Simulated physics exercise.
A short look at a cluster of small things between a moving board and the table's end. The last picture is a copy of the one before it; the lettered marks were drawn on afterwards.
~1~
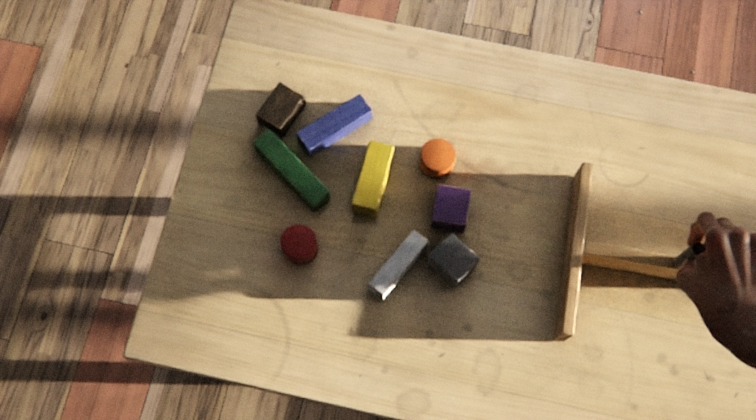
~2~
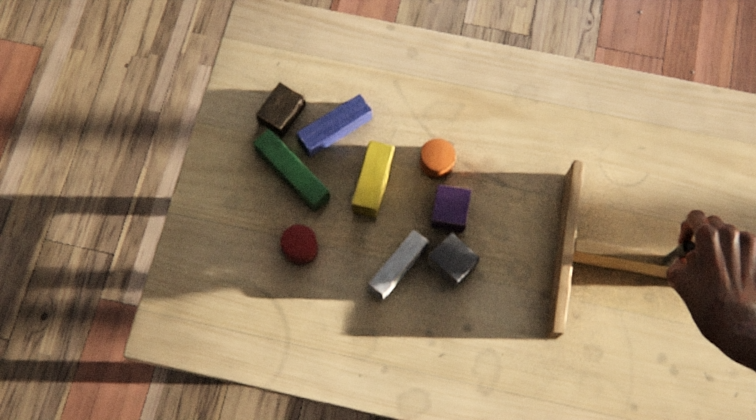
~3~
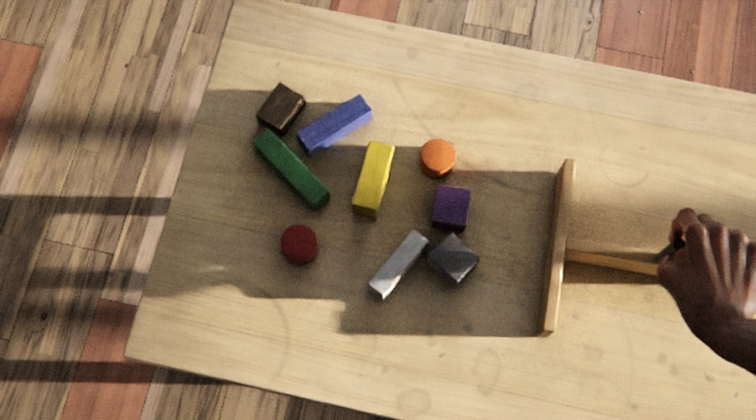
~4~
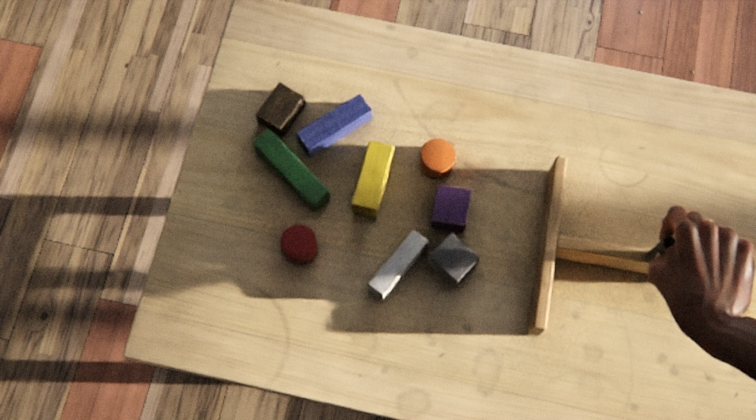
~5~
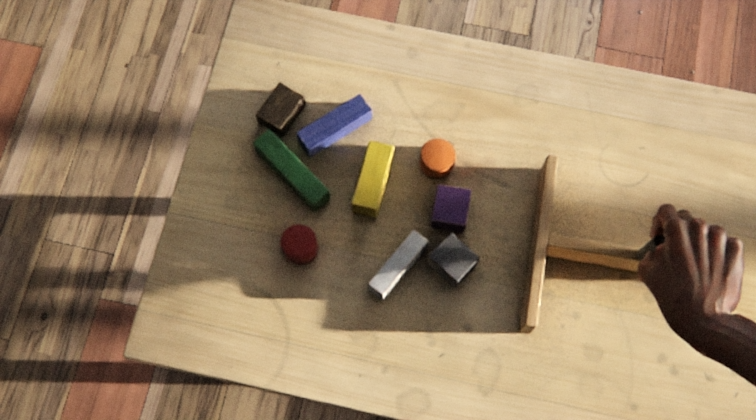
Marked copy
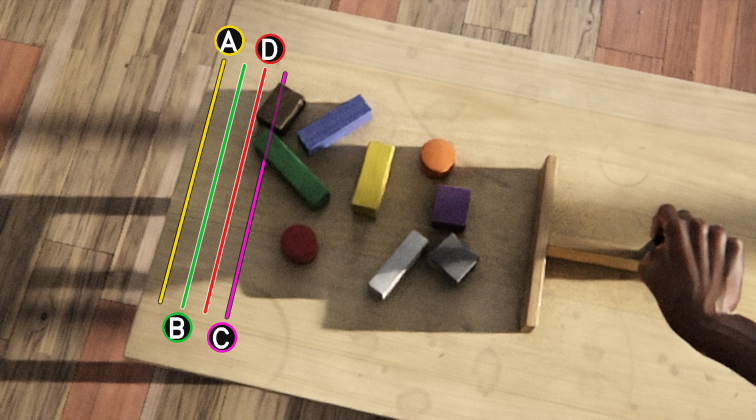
On a wooden table, a dark-skinned hand slid an upright board by its handle a short way left toward a scattered group of colourful blocks and round pieces, which all stayed still.
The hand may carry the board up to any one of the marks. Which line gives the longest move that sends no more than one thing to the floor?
C is the last line within the limit.
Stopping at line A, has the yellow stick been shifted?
Yes.
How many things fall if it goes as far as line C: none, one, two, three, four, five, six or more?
The count is none.
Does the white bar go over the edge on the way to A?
By then, yes.
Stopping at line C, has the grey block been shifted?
By then, yes.
On the marked copy, A at (194, 176); B at (215, 180); C at (258, 189); D at (237, 185).
Following C. Soon after the start, board (439, 216); white bar (376, 260); orange tin (425, 156).
Later, board (337, 195); green bar (252, 155); black block (278, 106).
In the end, board (257, 178); green bar (194, 144); red tin (170, 221); none fallen.
As for the rest, A drops seven; B drops four; D drops two.
